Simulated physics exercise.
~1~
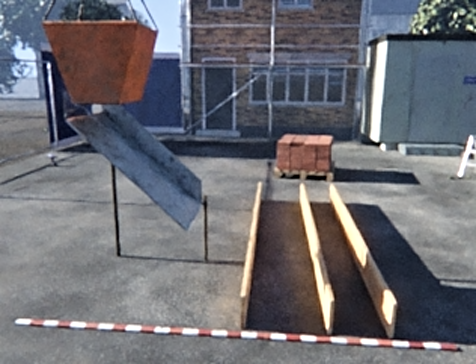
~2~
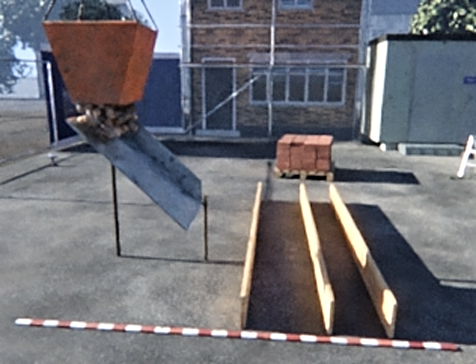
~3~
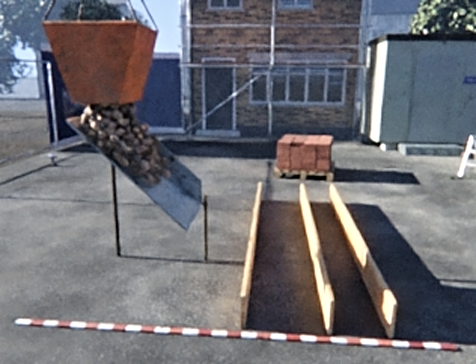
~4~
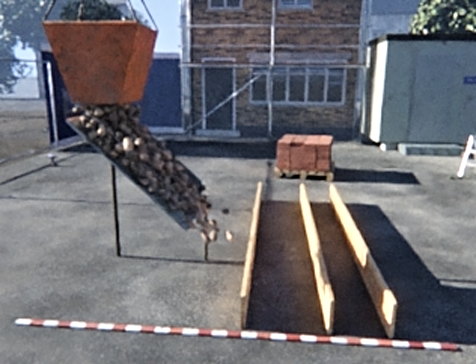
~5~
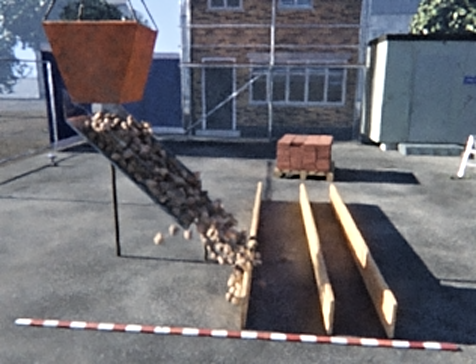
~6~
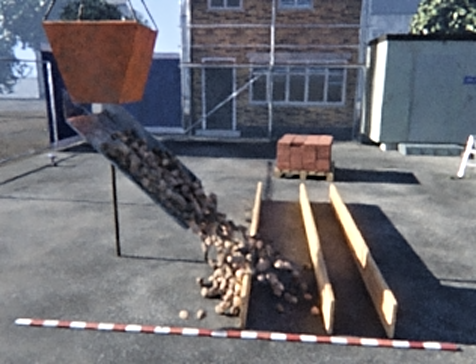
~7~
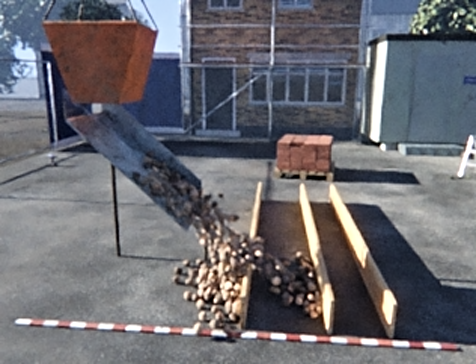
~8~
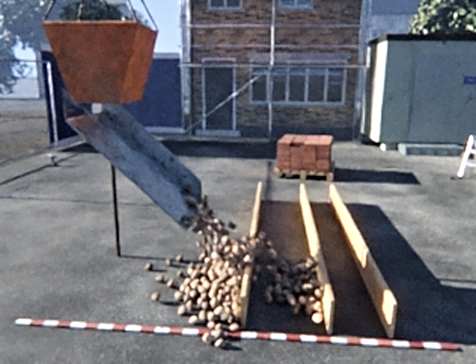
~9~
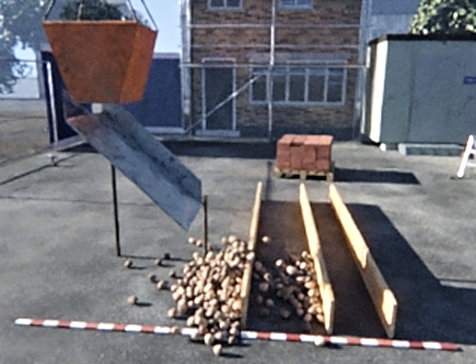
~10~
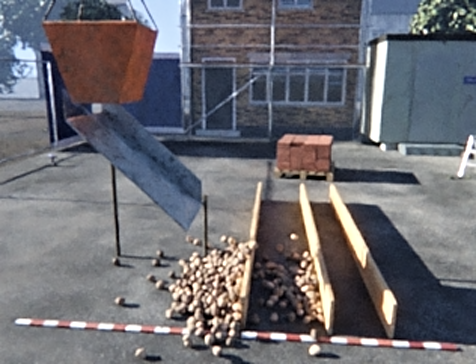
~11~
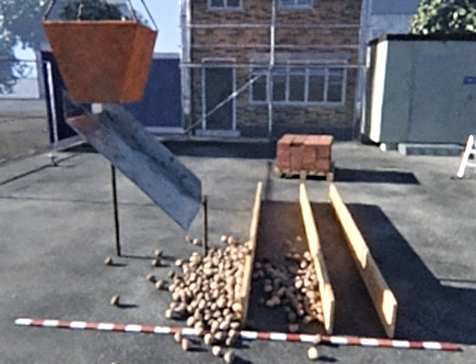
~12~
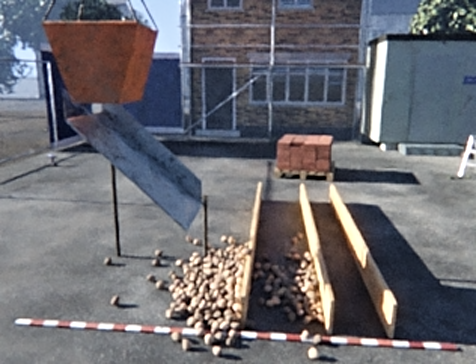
Rounded brown stones dropped from a rusty hopper onto a sloping steel sheet, slid down to the right and tumbled over the nearest plank, settling mostly in a heap left of the planks, with a smaller share in the left bay and the right one empty.
